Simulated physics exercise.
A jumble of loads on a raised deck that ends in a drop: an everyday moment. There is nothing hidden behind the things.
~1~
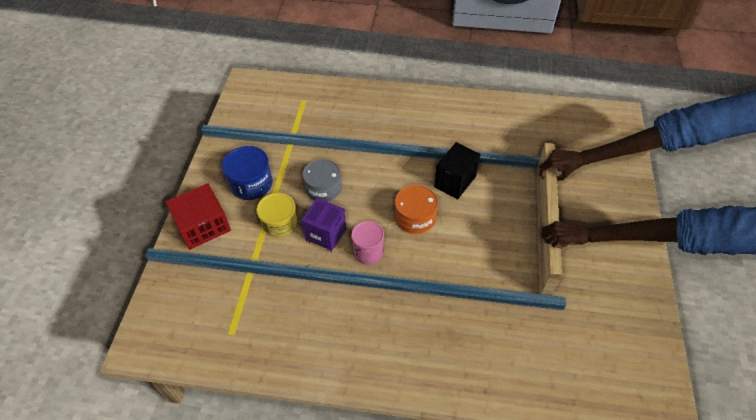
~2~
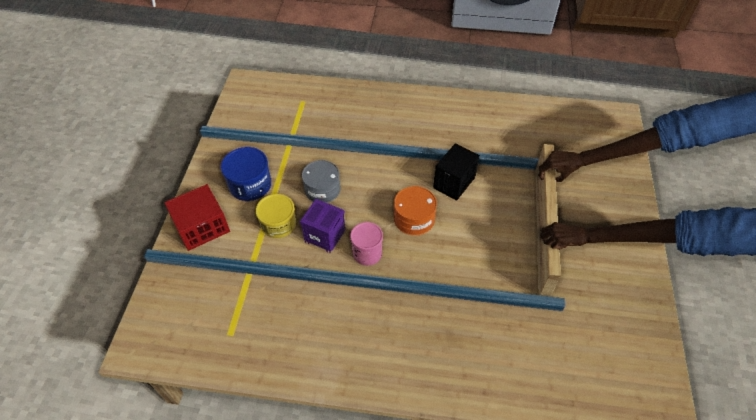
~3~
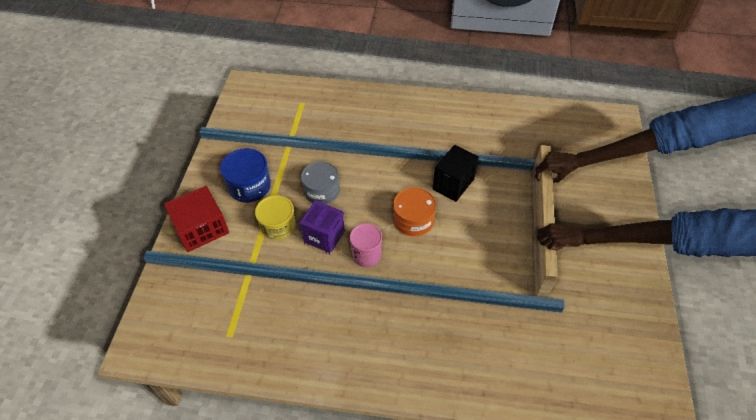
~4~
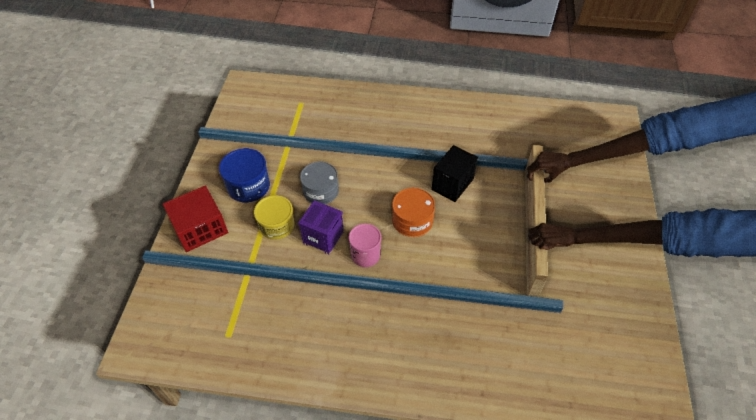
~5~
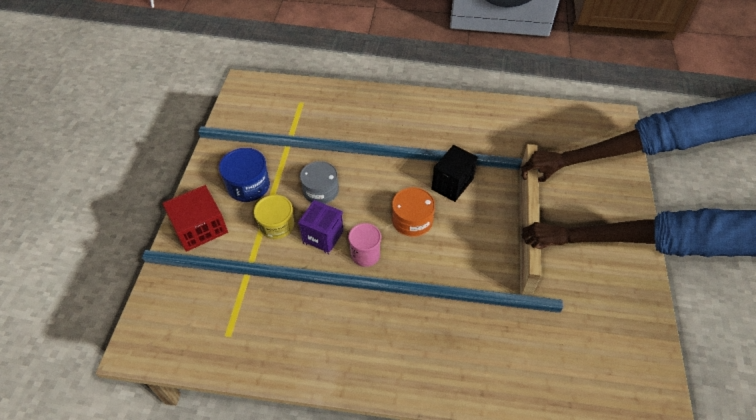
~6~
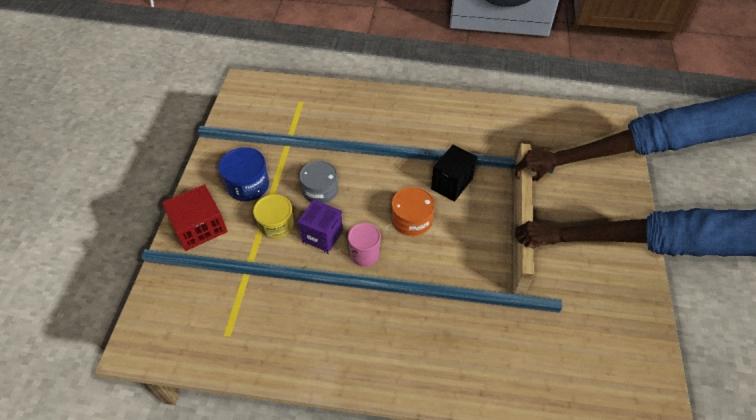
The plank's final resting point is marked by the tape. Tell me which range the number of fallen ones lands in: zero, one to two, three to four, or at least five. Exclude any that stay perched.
Not one drops off.
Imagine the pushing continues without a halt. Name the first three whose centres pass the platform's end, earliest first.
First the blue pail, then the red crate, then the yellow pail.
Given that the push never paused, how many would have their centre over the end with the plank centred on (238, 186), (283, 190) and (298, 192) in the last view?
The numbers are 2, 0 and 0.
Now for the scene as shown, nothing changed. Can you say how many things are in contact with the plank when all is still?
It's 3 of them.
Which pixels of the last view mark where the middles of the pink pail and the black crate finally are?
Same order as the question: First (239, 234), second (264, 157).
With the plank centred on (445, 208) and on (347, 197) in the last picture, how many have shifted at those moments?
I make it 1 at the first spot and 6 at the other.
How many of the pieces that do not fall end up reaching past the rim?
I'd put it at 2.
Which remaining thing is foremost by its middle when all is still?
Foremost is the blue pail.
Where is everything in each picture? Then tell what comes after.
Red crate (199, 216); blue pail (248, 173); yellow pail (278, 215); plank (548, 217); tape (273, 200), in the first picture.
Blue pail (247, 174); pink pail (367, 244), in the second picture.
Yellow pail (276, 218); grey canister (321, 183), in the third picture.
Red crate (196, 219); black crate (454, 174), in the fourth picture.
Blue pail (246, 175); plank (529, 217), in the fifth picture.
Red crate (195, 217); blue pail (245, 175); yellow pail (275, 217); plank (523, 217); tape (270, 202), in the sixth picture.
A little later, none off yet; red crate at rest near (195, 217); blue pail at rest near (245, 175); yellow pail at rest near (275, 217).
Next, none off yet; red crate at rest near (195, 217); blue pail shifted a little near (234, 174); yellow pail shifted about its own width near (241, 207).
When it is over, the number that fall off is zero.
